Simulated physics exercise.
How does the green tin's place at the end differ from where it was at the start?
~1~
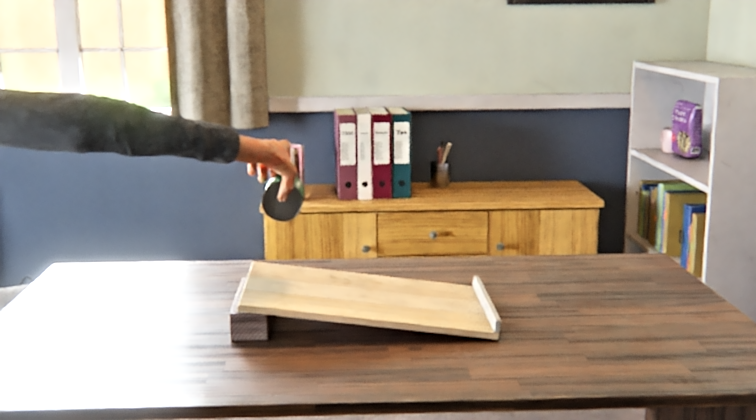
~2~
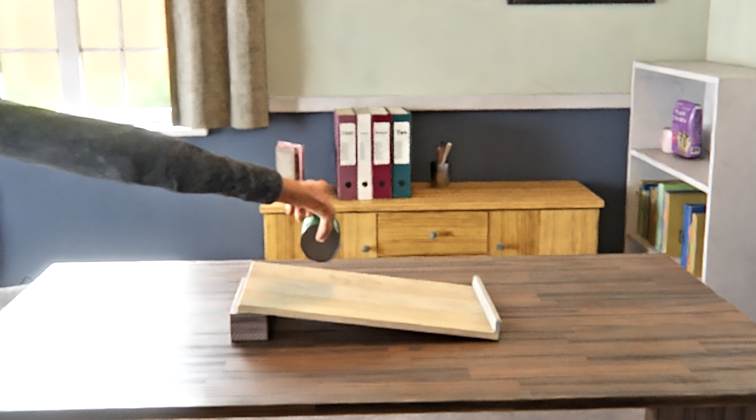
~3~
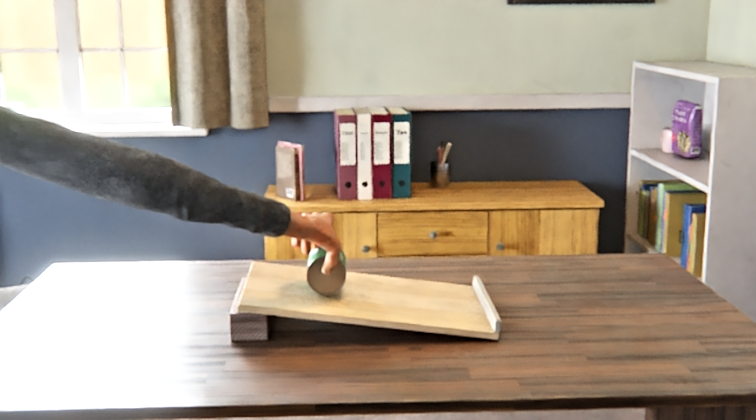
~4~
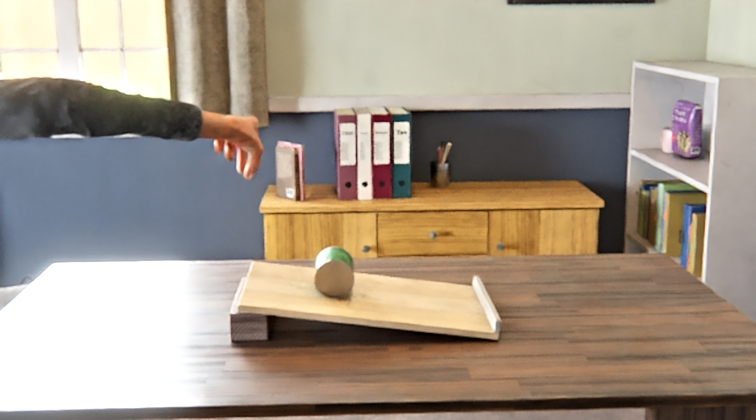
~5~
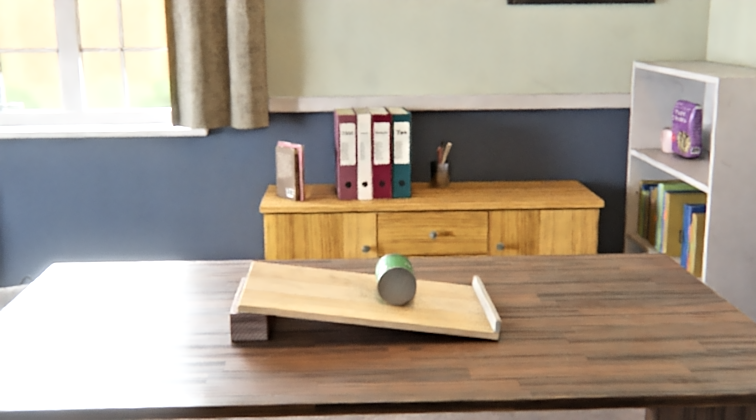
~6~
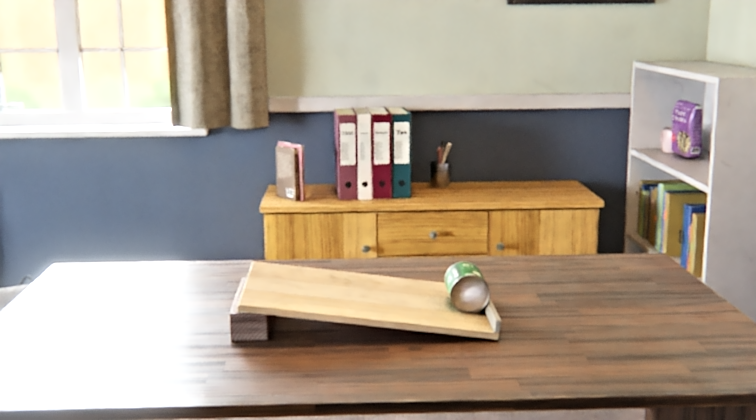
At the start the tin is held in a hand above the raised left part of the board. At the end it lies on its side at the low right end, against the raised edge.
